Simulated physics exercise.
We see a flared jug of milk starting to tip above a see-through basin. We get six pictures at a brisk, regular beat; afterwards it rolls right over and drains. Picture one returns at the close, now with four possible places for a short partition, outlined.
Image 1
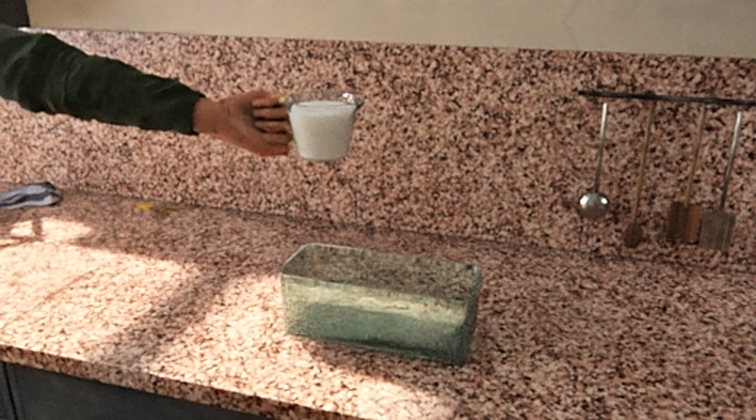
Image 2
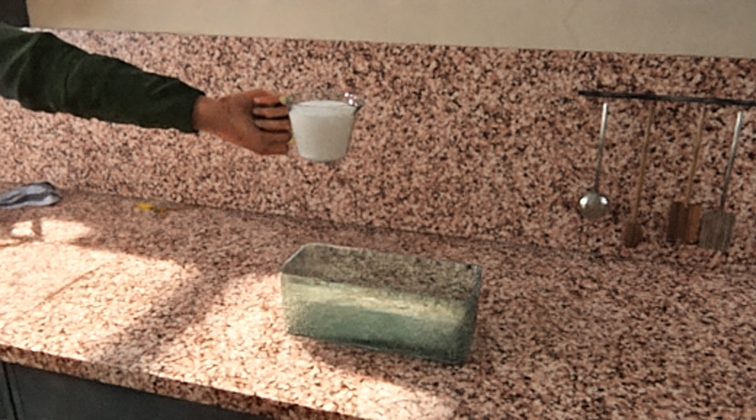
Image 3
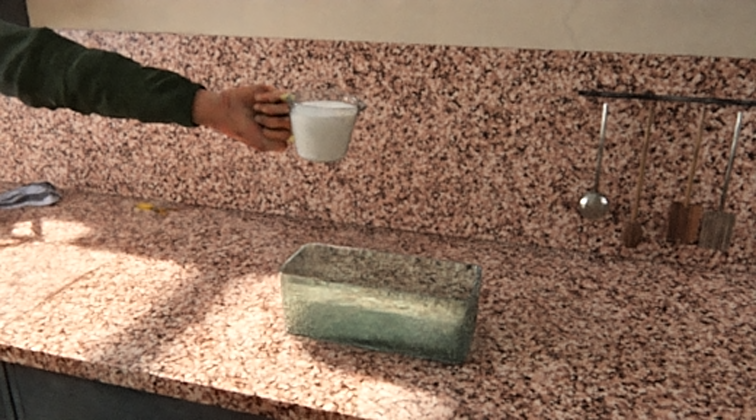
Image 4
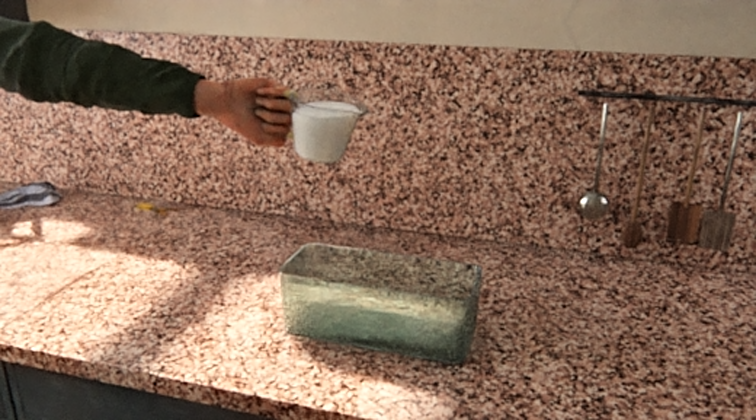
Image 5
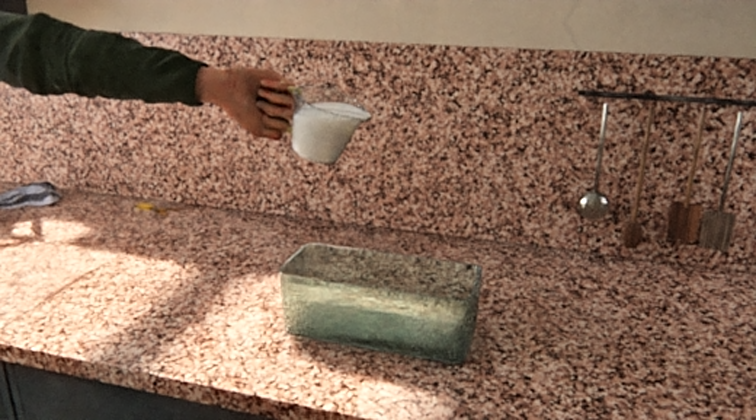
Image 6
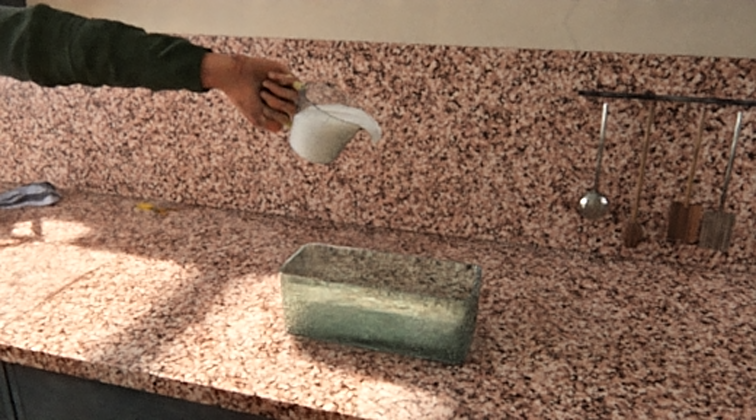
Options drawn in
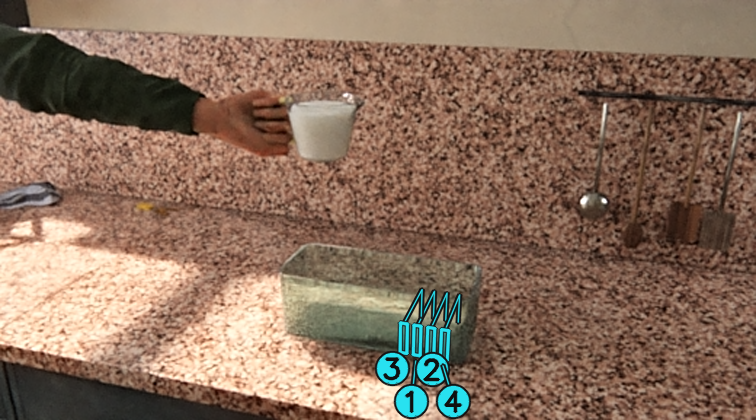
A hand in a dark green sleeve held a clear jug of milk above a see-through basin on a speckled counter, then slowly tilted it to the right until milk slipped over the lip.
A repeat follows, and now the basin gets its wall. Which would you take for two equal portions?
3 beats the others.
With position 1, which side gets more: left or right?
More ends on the left.
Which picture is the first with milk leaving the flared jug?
Picture 6.
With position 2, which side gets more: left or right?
More ends on the left.
In cyan, 1 at (415, 360); 2 at (429, 362); 3 at (402, 358); 4 at (442, 365).
With 1, about 86 % ends left of the wall and 11 % right of it; 4 % is lost outside.
With 2, about 94 % ends left of the wall and 3 % right of it; 3 % is lost outside.
With 3, about 48 % ends left of the wall and 50 % right of it.
With 4, about 94 % ends left of the wall and 3 % right of it; 3 % is lost outside.
